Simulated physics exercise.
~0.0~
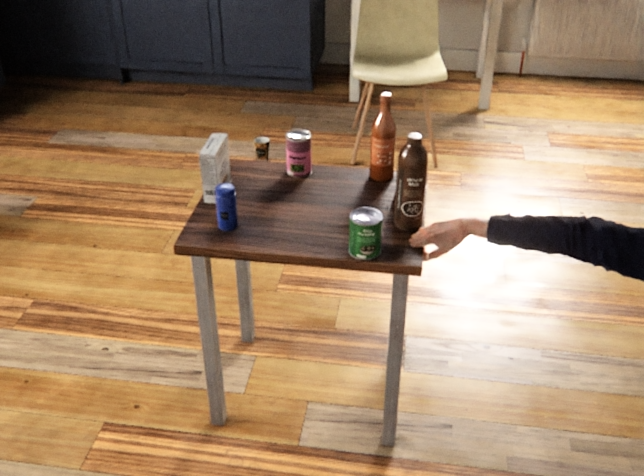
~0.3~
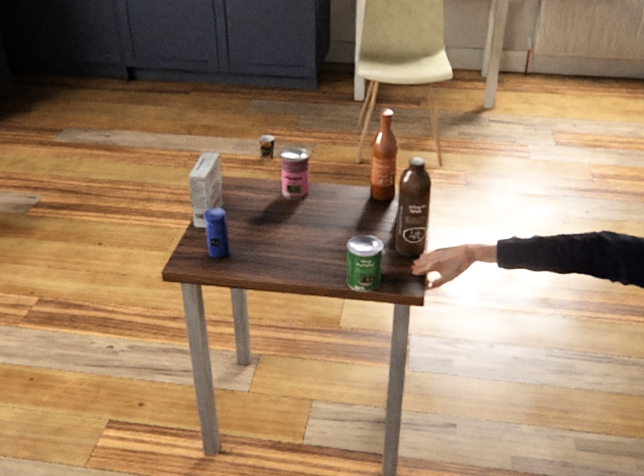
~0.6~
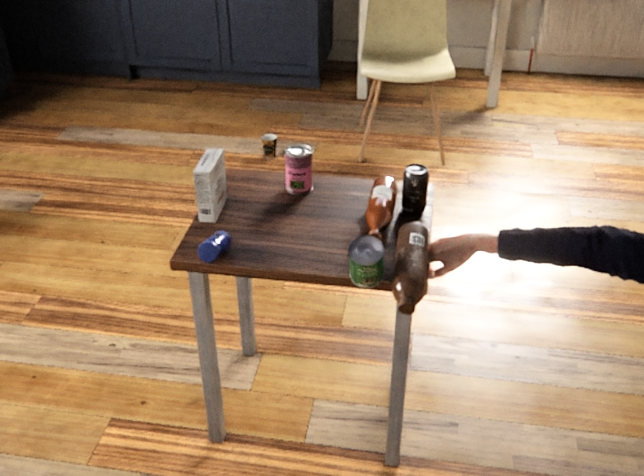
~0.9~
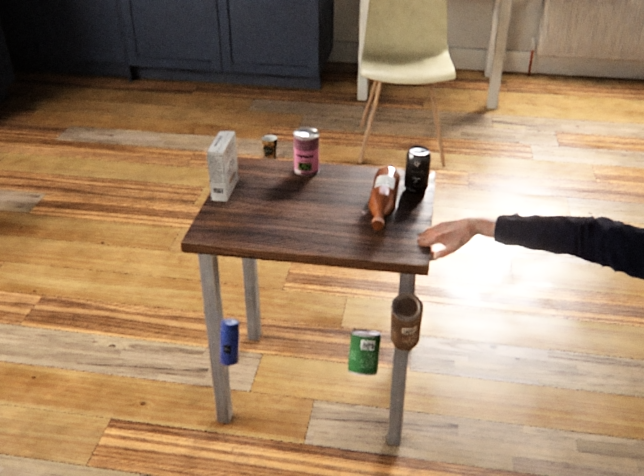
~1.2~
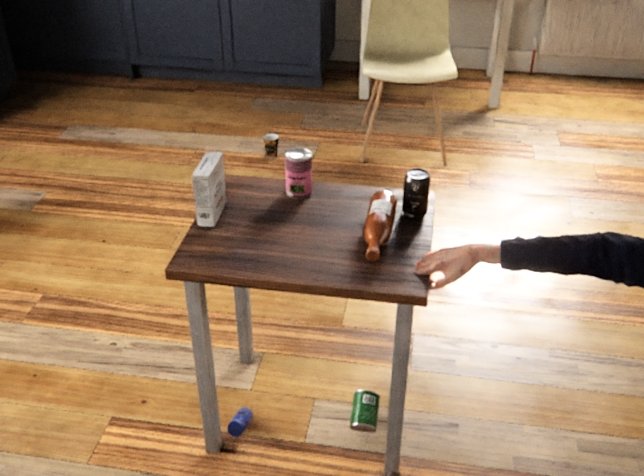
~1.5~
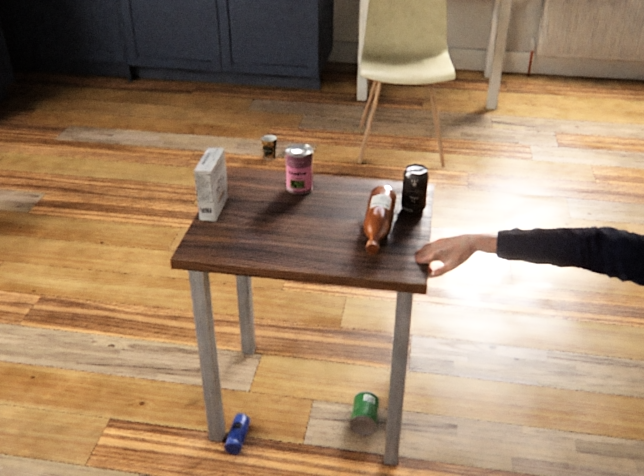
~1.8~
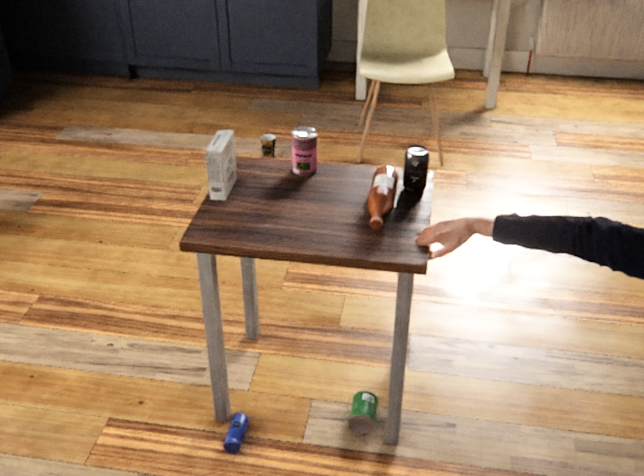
At first, a hand grips the right edge of a small dark wooden table holding a white packet, a blue shaker, a pink tin, an orange bottle, a brown bottle and a green tin. The table jerks toward us, then shifts back and forth. The blue shaker and both bottles topple, revealing a black can behind, while the green tin tilts at the front edge. The shaker, green tin and brown bottle drop off the front. In the end, the shaker and green tin lie on the floor, the brown bottle is out of sight, and the orange bottle lies on the tabletop among the upright packet, pink tin and black can.
